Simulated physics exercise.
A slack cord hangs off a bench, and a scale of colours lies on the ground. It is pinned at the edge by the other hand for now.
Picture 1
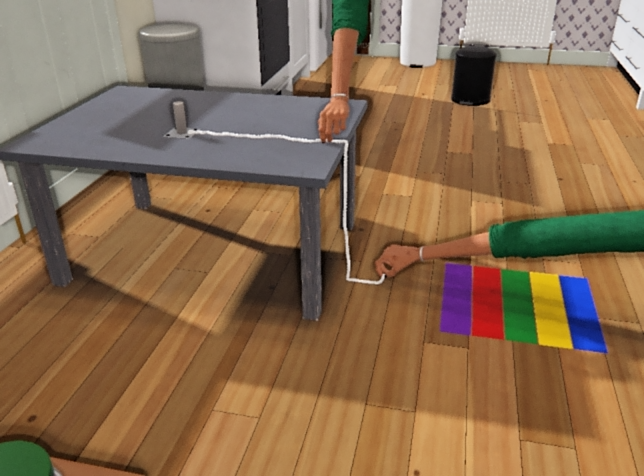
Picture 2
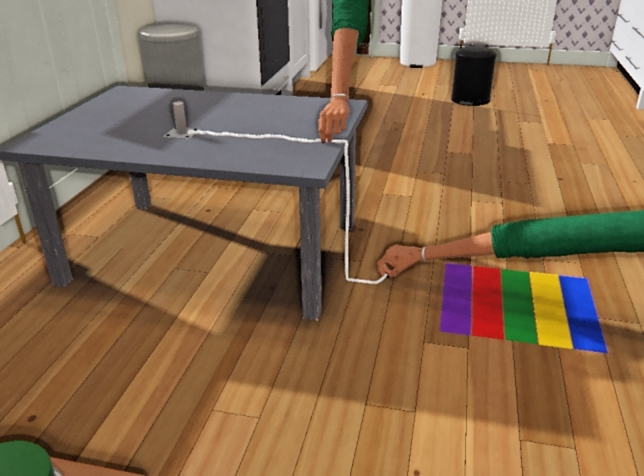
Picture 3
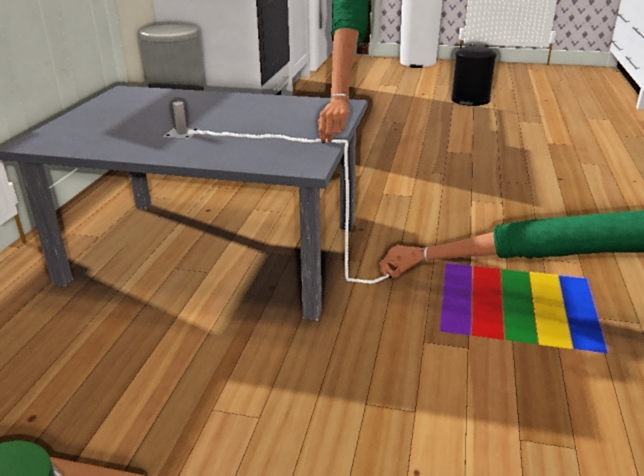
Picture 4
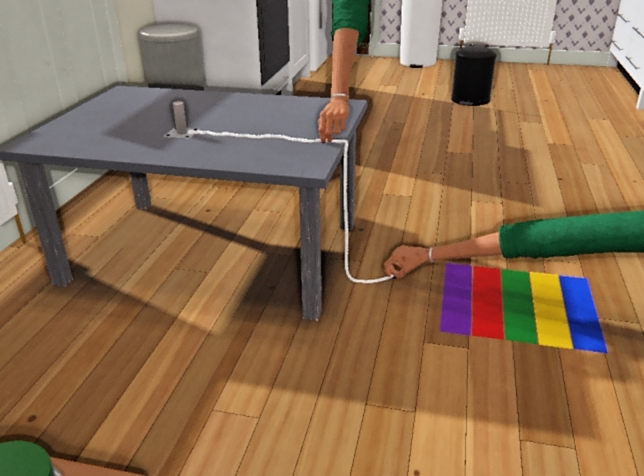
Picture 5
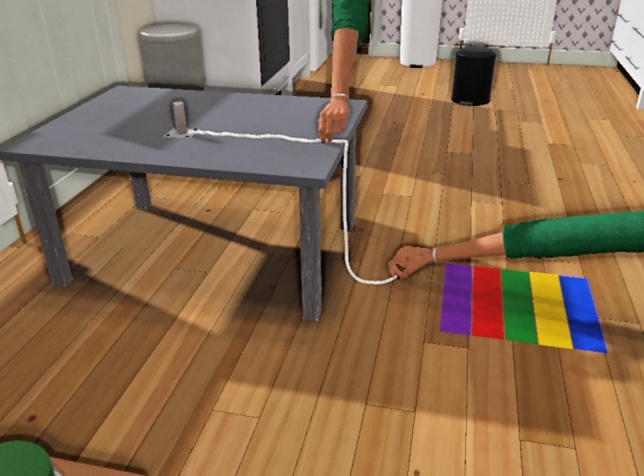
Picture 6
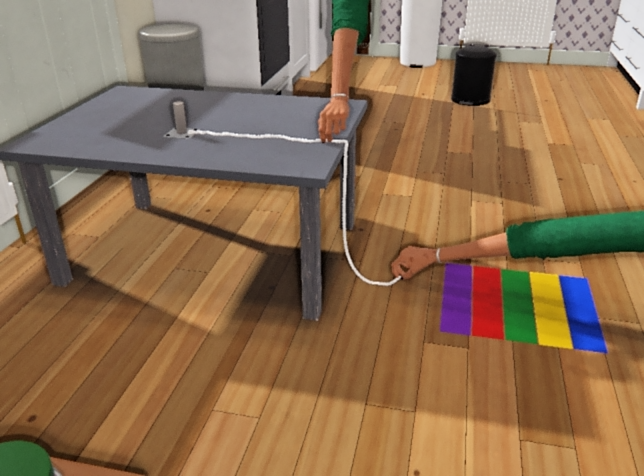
The lower hand slowly draws the slack cord's end slightly right, toward the coloured strips.
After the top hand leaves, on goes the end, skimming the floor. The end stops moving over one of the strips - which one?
The red strip.
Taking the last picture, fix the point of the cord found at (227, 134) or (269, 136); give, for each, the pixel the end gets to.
Per try (px): (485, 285), (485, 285).
Soon after, end near (435, 280); short of the strips.
Then, end near (469, 284); over purple.
At full stretch, end near (489, 287); over red. The red one.
